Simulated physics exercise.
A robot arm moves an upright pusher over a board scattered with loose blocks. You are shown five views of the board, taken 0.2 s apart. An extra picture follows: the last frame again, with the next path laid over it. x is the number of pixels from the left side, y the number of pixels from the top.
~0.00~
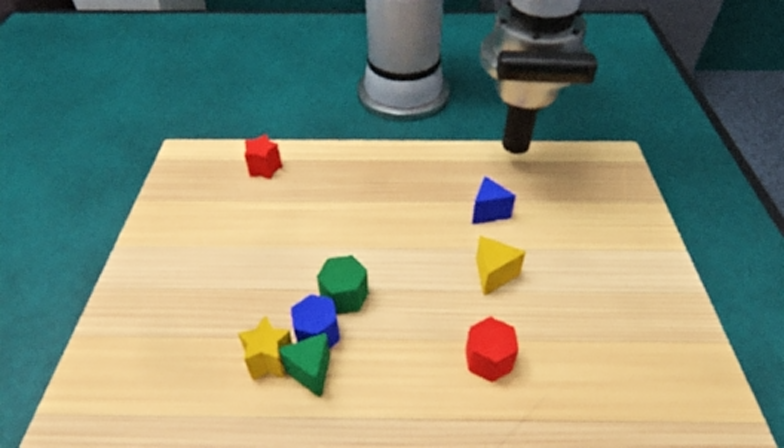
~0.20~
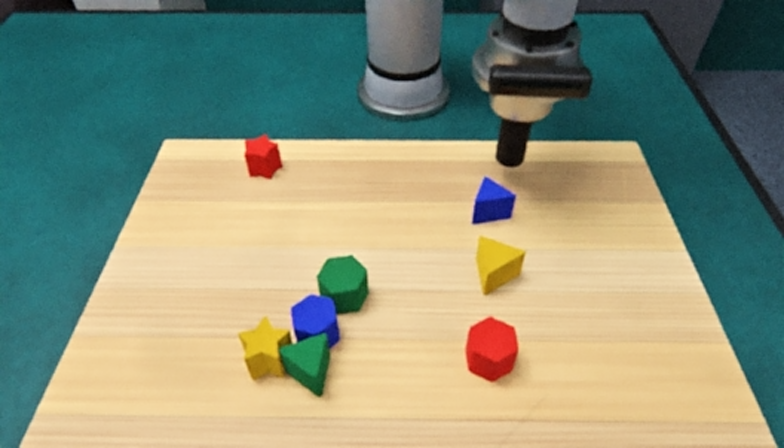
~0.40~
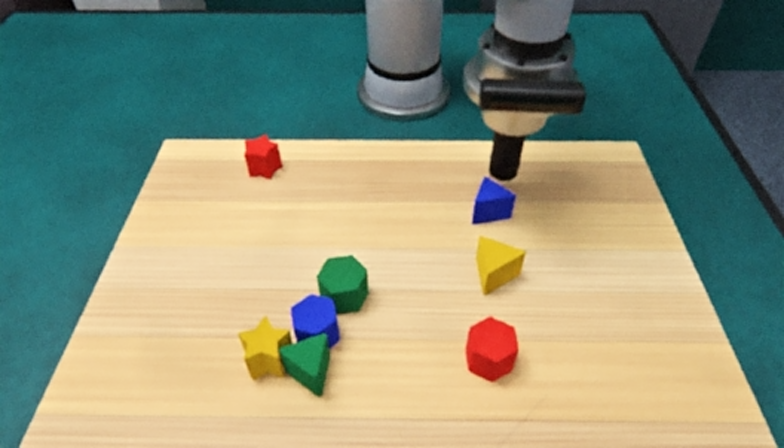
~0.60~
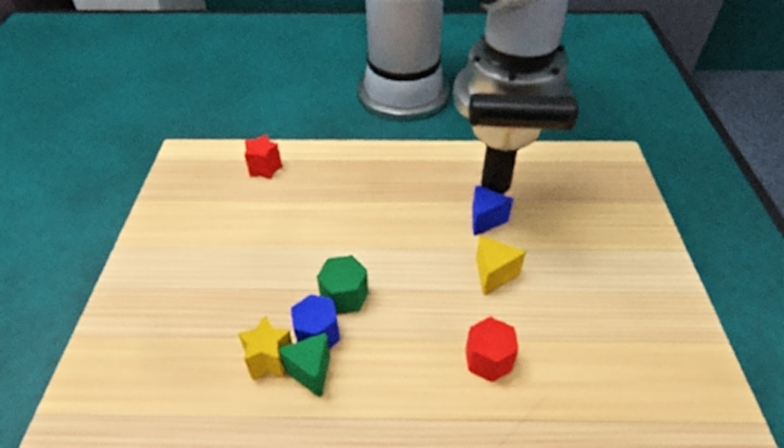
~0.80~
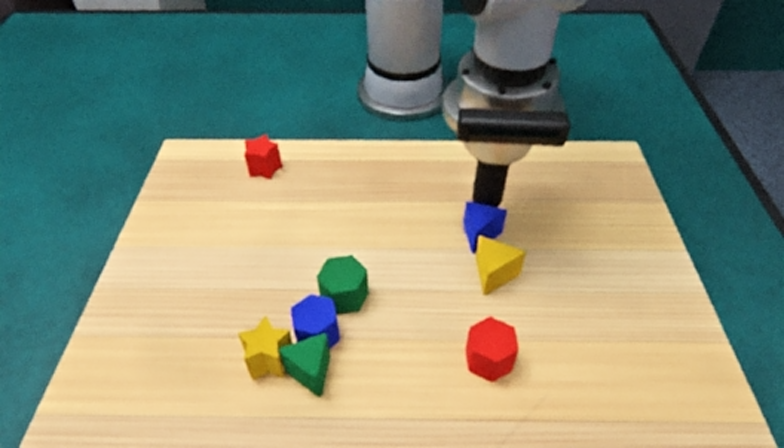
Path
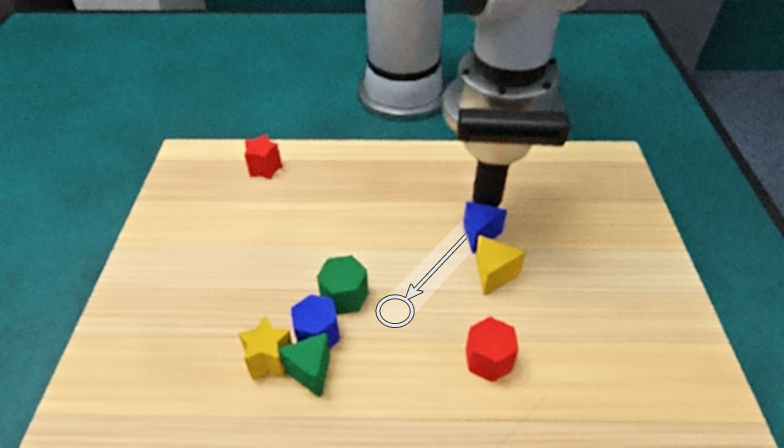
A robot arm with a dark upright pusher works over a pale wooden board on a green surface, seen from above by a still camera. A red star sits upper left; a green hexagon, blue hexagon, green triangle and yellow star cluster lower left, with a yellow triangle and red hexagon right. The pusher moves down and slightly left, nudging the blue triangle toward the yellow one.
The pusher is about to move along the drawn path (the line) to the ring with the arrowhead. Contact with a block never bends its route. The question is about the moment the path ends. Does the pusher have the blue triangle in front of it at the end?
The answer is no.
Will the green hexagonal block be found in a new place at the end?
No - that is not the case.
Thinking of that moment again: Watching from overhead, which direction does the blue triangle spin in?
It rotates counterclockwise.
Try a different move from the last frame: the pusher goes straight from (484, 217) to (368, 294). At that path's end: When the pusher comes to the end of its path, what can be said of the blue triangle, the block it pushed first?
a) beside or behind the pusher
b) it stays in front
Correct choice: A.
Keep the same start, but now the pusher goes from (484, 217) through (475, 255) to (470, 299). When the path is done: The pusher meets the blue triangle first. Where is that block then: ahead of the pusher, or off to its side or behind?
It stays on the pusher's front.
The line goes straight from (484, 217) to (395, 311).
On the path given first. One third of the way, pusher at (460, 228); blue triangle at (460, 245), turned 20° anticlockwise; yellow triangle at (500, 257), turned 20° anticlockwise.
Two thirds of the way, pusher at (429, 260); blue triangle at (449, 274), turned 60° anticlockwise; yellow triangle at (500, 257), turned 20° anticlockwise.
At the end, pusher at (395, 294); green hexagonal block unmoved; blue triangle at (449, 277), turned 70° anticlockwise; yellow triangle at (500, 257), turned 20° anticlockwise.
